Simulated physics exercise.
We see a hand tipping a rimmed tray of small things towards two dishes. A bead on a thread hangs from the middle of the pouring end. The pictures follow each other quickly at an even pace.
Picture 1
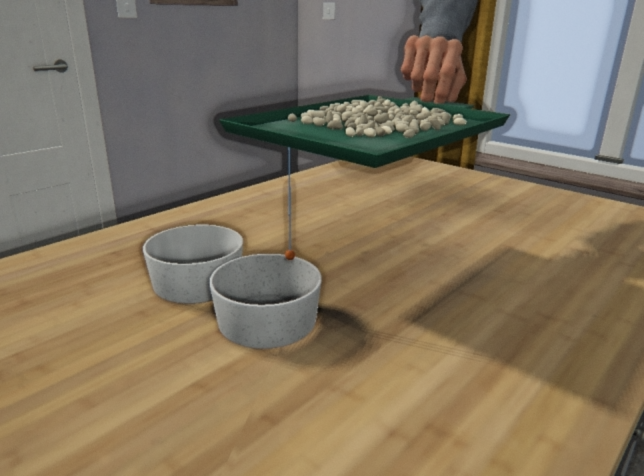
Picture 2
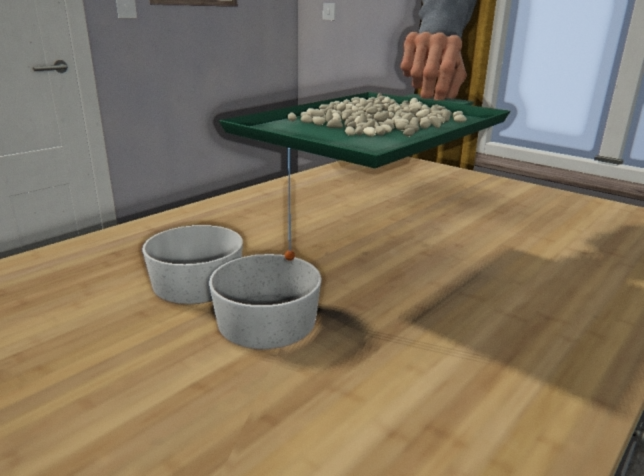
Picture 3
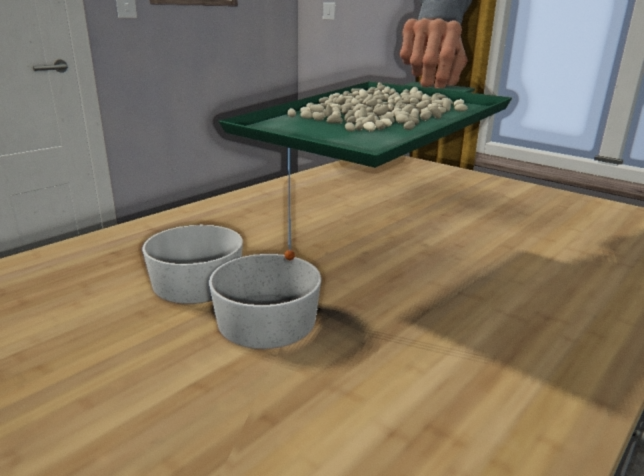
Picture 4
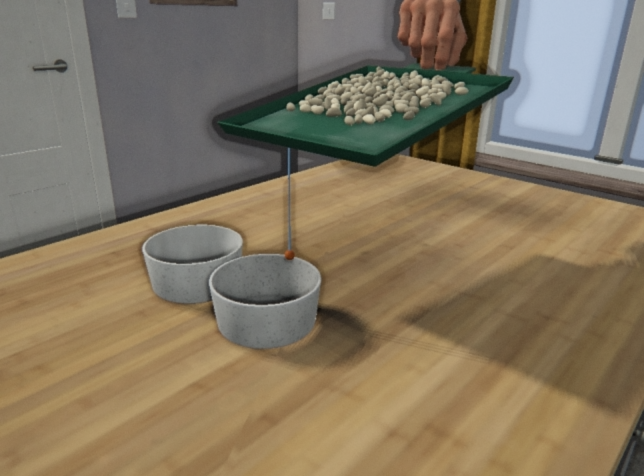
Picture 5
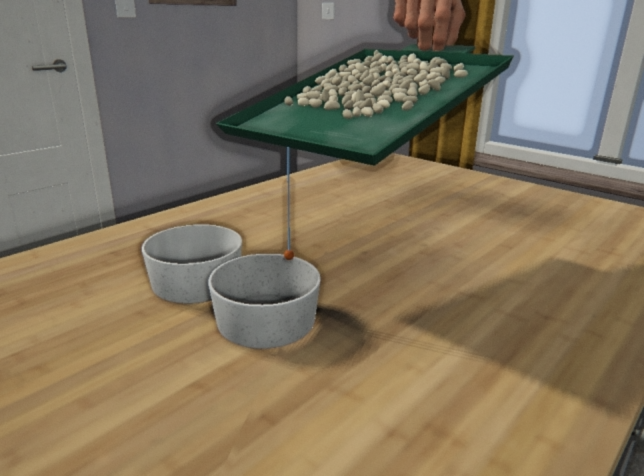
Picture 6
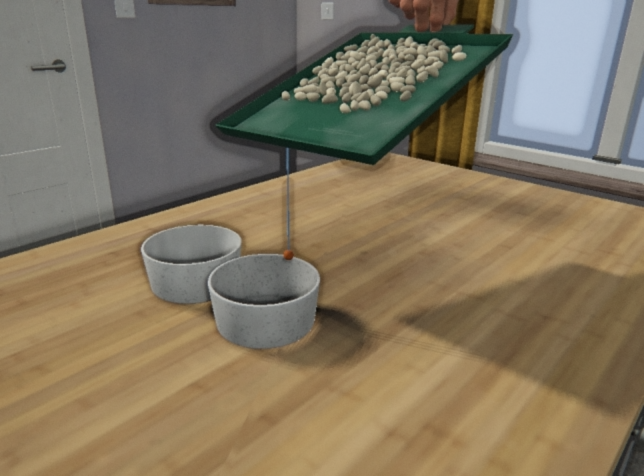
A hand at the upper right lifts the far edge of a green rimmed tray, seen from slightly above a wooden table in a room with grey walls. White beans lie heaped on the tray, above two speckled grey dishes and a small orange bead on a thread. The tray, level at first, slopes gradually more steeply towards the viewer, while the dishes and camera stay still.
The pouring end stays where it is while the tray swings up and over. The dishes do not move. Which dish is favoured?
It favours the right dish.
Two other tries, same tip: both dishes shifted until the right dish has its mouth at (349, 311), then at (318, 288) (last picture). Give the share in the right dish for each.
About 10 and 20 per cent.
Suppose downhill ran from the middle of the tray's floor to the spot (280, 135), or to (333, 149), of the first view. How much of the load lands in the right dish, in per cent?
About 20 and 30 per cent.
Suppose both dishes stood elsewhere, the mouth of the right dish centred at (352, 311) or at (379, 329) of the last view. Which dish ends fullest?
One: The left-hand dish. Two: The left-hand dish.
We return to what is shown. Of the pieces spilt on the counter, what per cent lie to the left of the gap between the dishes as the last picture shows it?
Near 60 %.
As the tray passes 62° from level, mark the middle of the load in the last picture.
At about (269, 125).
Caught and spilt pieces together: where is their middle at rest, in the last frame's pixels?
Near (234, 316).
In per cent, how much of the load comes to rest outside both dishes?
Roughly 40 in a hundred.
Shortly afterwards, tray tipped steeply; the bulk on the tray; near a quarter in the air.
Next, tray tipped right over; a little on the tray; near a quarter in the right dish; a little in the left dish; near a third outside both; a little in the air.
Some moments later, tray tipped past a quarter turn; near a third in the right dish; near a quarter in the left dish; near a third outside both.
In the end, tray tipped past a quarter turn; near a third in the right dish; near a quarter in the left dish; near a third outside both.
